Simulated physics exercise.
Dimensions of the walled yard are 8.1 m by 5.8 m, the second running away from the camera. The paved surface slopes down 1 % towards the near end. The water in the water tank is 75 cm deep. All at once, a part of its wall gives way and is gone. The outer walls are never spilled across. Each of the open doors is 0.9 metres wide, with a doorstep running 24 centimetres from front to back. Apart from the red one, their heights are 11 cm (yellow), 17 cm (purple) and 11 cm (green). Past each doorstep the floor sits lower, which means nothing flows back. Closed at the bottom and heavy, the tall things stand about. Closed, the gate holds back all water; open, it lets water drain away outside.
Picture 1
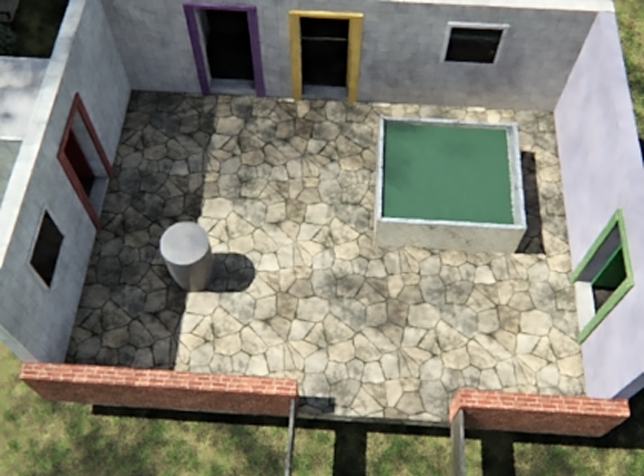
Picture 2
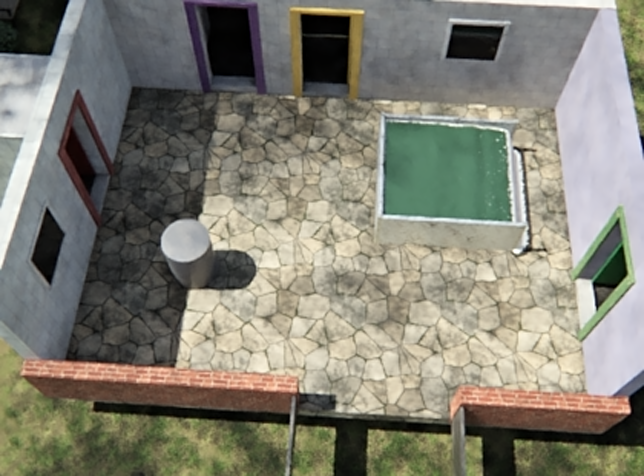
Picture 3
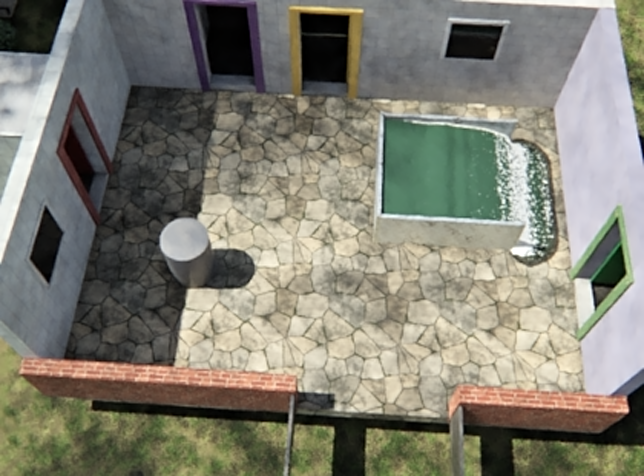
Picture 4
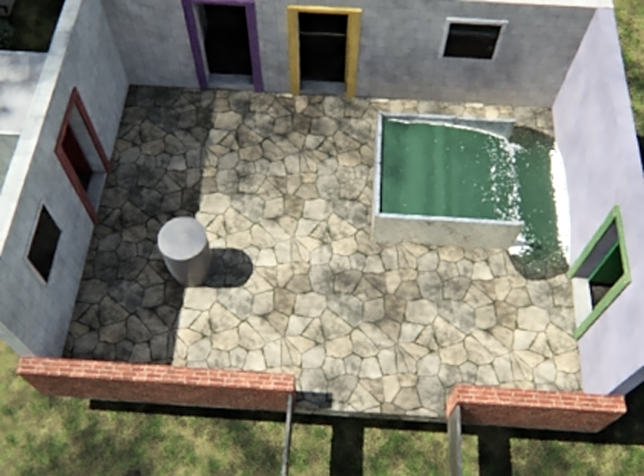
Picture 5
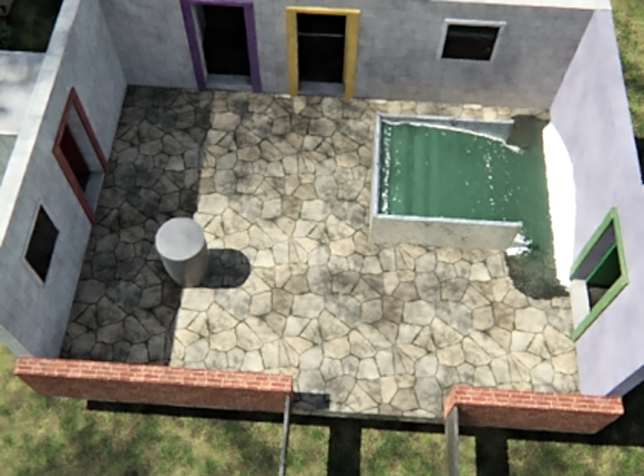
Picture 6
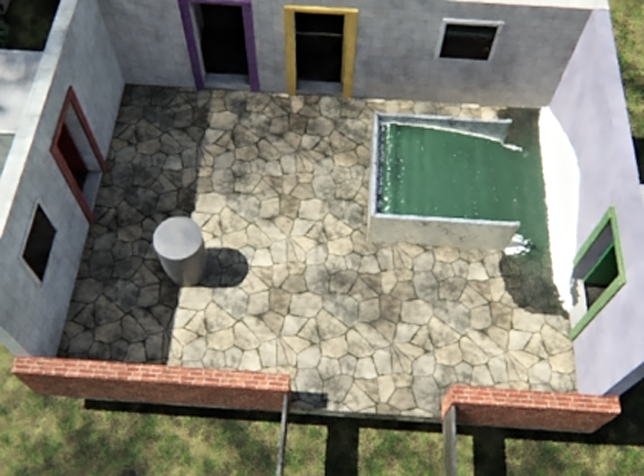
Green water bursts through the right side of a raised rectangular tank, foams onto the paving, and spreads toward the right wall and the near end as the level inside drops slightly. The high view looks down into a walled stone yard, drifting very slightly. Purple and yellow doorways stand behind, a red one left, a green-framed opening right, with a grey cylinder left of centre and low brick walls in front.
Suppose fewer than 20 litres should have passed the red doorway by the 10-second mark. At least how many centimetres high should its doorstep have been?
I would say at least 5.5 cm.
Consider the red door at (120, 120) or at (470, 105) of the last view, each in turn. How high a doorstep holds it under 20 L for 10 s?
Minimums: Roughly 16 cm and 16 cm.
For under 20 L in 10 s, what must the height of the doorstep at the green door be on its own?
Roughly 15 cm at the green door.
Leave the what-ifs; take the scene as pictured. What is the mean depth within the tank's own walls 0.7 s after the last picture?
Around 39 cm on average.
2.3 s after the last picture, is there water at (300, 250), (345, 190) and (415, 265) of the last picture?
Listed order - unwetted, unwetted, unwetted.
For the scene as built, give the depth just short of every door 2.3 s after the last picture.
Depth (cm): Yellow 4 / purple 1 / green 14 / red 0.
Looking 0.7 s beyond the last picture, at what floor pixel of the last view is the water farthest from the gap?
Lab note: Front tip approx. (570, 410).
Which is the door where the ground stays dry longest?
Last: Red.
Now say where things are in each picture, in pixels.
The first picture shows still water, 75 cm deep, in the water tank at (449, 173); the red door at (88, 168) is dry.
In the second picture, the gap is at (510, 190), the front 0.3 m out at (526, 247); the back of the water tank holds 75 cm.
In the third picture, the gap is at (509, 190), the front 0.7 m out at (553, 245); the back of the water tank holds 75 cm.
In the fourth picture, the gap is at (506, 191), the front 1.0 m out at (567, 264); the back of the water tank holds 75 cm.
In the fifth picture, the gap is at (504, 192), the front 1.2 m out at (567, 292); the back of the water tank holds 68 cm.
In the sixth picture, the gap is at (502, 192), the front 1.5 m out at (567, 315); the back of the water tank holds 63 cm; 7.2 m in a straight line remain to the red door at (81, 161).
Then, 0.7 s after the last picture water covers 15 % of the floor, deepest (58 cm) near (540, 117); it has not reached the red door.
Then, 2.3 s after the last picture water covers 40 % of the floor, deepest (34 cm) near (546, 408); it has not reached the red door.
Then, 9.3 s after the last picture water covers 95 % of the floor, deepest (13 cm) near (90, 271); 6 cm at the red door, 7 litres in over its 7 cm doorstep.
At the red door as built, the water peaked near 10 cm, 4.7 s after the last picture.
Run again over the same 10 s with other heights there, 29 litres in over 4.5 cm, 14 litres over 6 cm. The limit of 20 litres is kept from about 5.5 cm up.
